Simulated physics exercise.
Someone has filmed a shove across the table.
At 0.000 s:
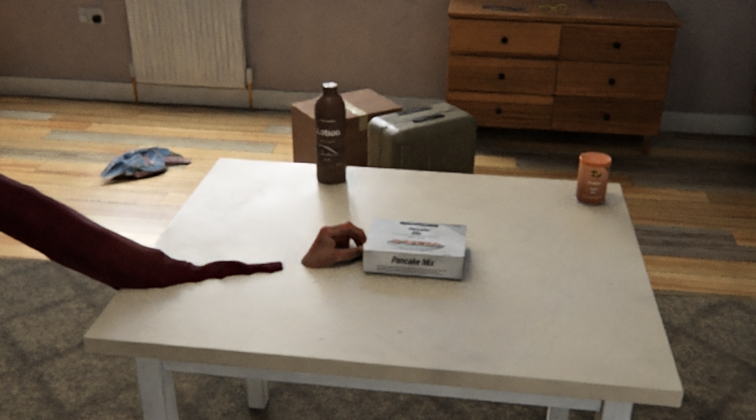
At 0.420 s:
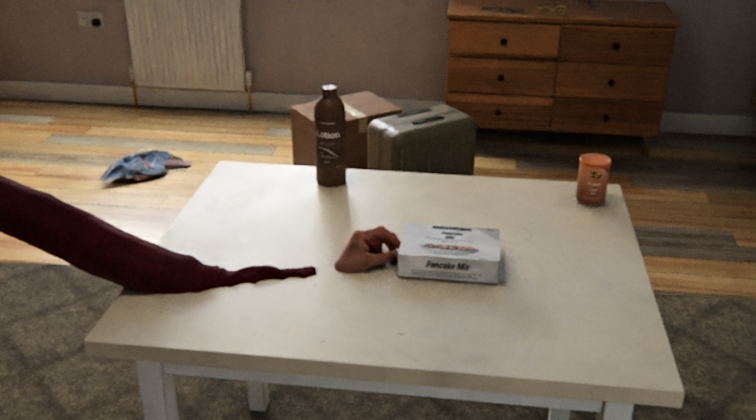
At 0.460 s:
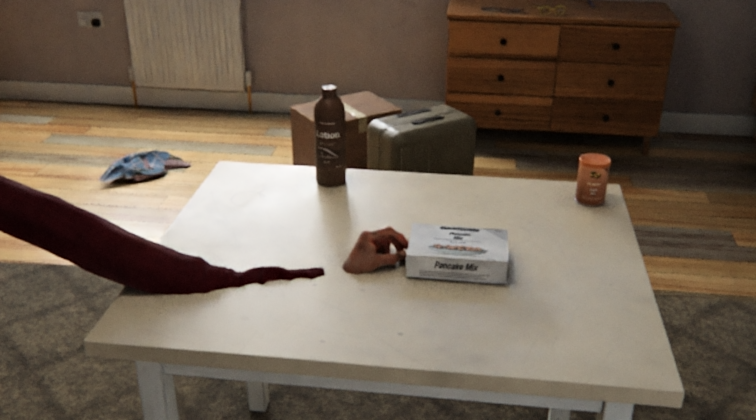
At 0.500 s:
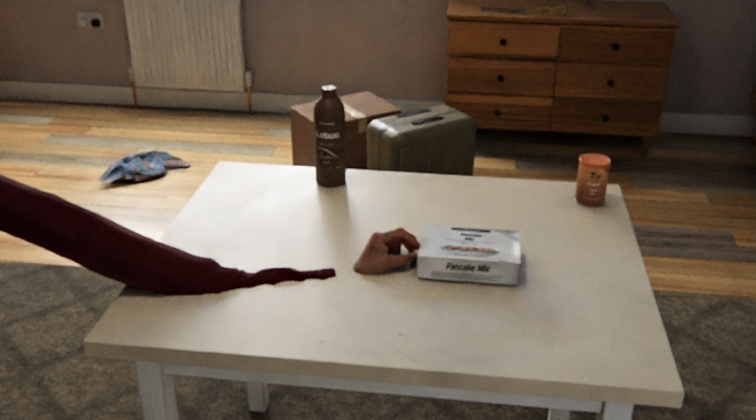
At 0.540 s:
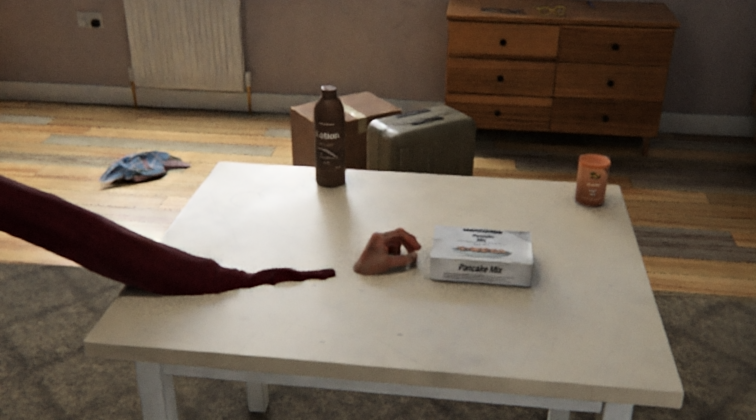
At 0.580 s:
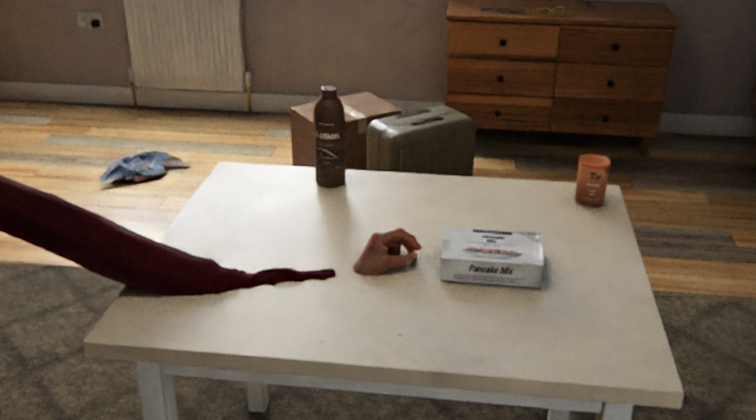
An arm in a dark red sleeve reaches in from the left over a pale table, seen from slightly above in a wood-floored room. A white packet sits by the hand, with a brown bottle and an orange container behind, and a box, a case and wooden drawers beyond. The hand pushes the packet right, then stays still while the packet slides slightly farther, the camera remaining steady.
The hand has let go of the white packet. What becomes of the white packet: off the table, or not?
The white packet stays on the table.
After 0.68 s, white packet shifted a little near (508, 257).
After 0.88 s, white packet resting near (510, 255).
In the end (1.3 s), moved from the start, white packet. At the end, from the last picture's camera, white packet near (511, 257).
